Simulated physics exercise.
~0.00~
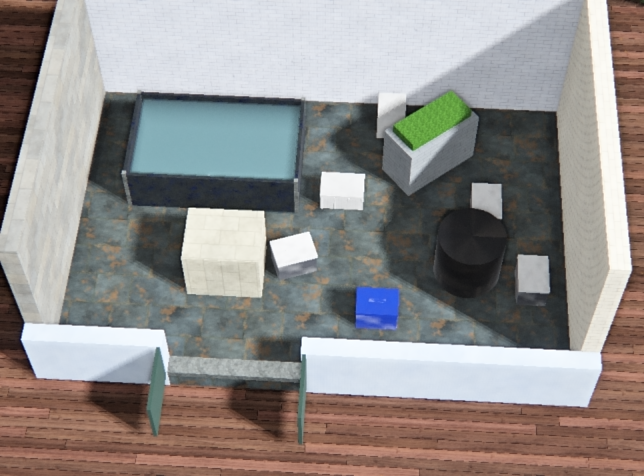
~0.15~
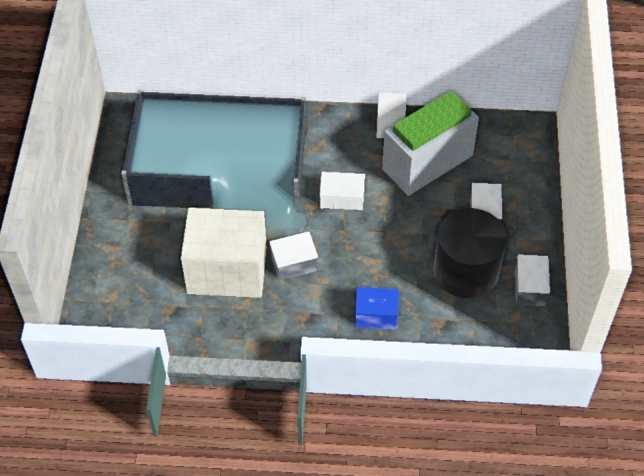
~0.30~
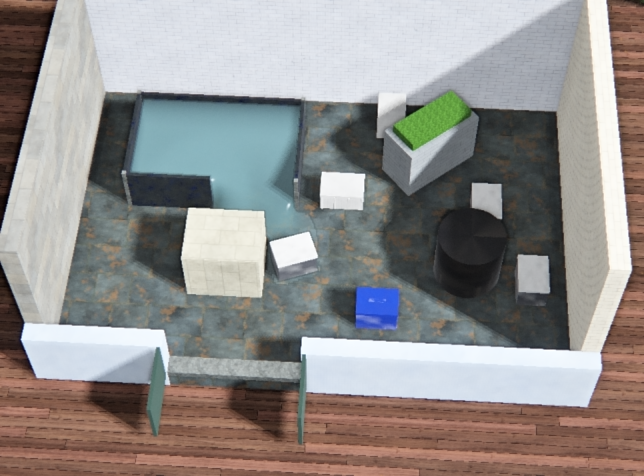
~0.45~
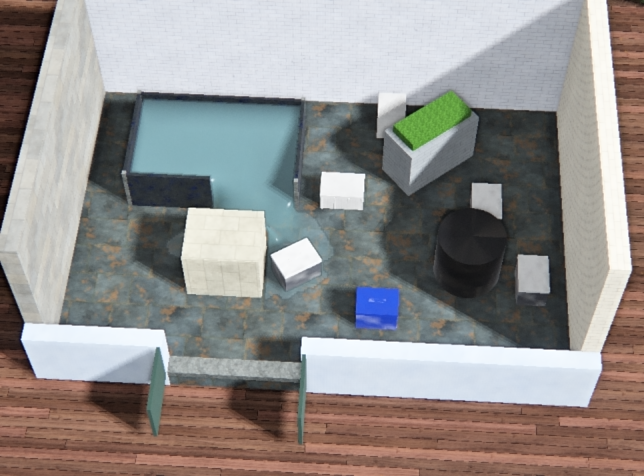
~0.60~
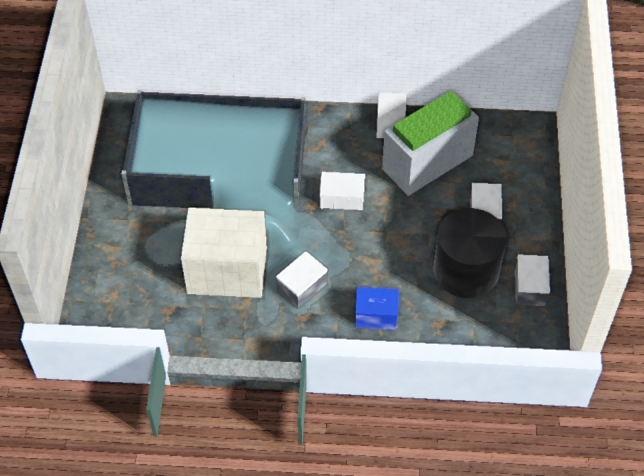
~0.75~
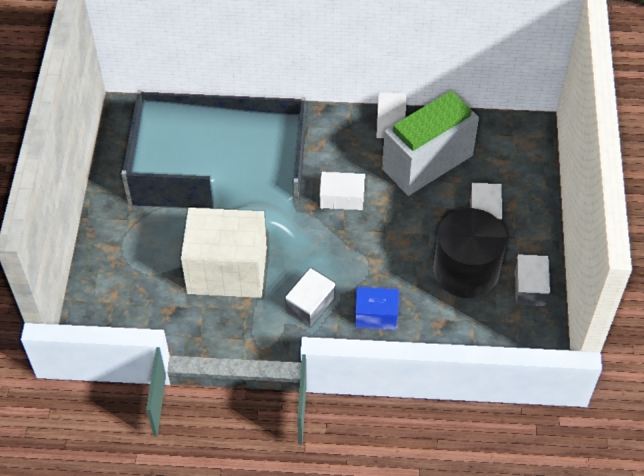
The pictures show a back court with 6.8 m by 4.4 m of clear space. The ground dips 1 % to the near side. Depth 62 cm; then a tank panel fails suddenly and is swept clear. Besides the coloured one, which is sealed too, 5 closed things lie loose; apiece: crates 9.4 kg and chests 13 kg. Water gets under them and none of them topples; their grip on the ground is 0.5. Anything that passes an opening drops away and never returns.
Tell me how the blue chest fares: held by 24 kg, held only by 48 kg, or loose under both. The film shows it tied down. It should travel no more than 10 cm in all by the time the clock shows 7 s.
The blue chest is loose under both.
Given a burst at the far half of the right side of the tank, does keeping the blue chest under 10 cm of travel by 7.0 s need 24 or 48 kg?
So only the heavier pick.
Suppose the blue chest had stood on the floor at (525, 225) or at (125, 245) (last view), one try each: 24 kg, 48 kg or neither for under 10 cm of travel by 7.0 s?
One by one: Heavier mass alone; heavier mass alone.
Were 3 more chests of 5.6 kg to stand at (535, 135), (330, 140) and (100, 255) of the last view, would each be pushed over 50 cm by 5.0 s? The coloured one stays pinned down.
One after another they come out within the mark, within the mark, beyond the mark.
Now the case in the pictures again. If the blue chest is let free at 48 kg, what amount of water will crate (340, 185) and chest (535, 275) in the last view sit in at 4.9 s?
Depths: Near 0 cm, then near 6 cm.
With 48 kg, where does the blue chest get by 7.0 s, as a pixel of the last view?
Roughly at (443, 338) in the last view.
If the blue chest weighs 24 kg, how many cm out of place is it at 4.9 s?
About 250 cm.
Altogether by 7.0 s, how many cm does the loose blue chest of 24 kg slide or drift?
Adding it all up, something like 500 cm.
After 1.4 s the blue chest would be 29 cm from its start with 24 kg and 8 cm from its start with 48 kg; 11 cm of water round it then.
After 3.1 s the blue chest would be 229 cm from its start with 24 kg and 98 cm from its start with 48 kg; 10 cm of water round it then.
After 4.9 s the blue chest would be 253 cm from its start with 24 kg and 99 cm from its start with 48 kg; 10 cm of water round it then.
After 7.0 s the blue chest would be 290 cm from its start with 24 kg and 99 cm from its start with 48 kg; 13 cm of water round it then.
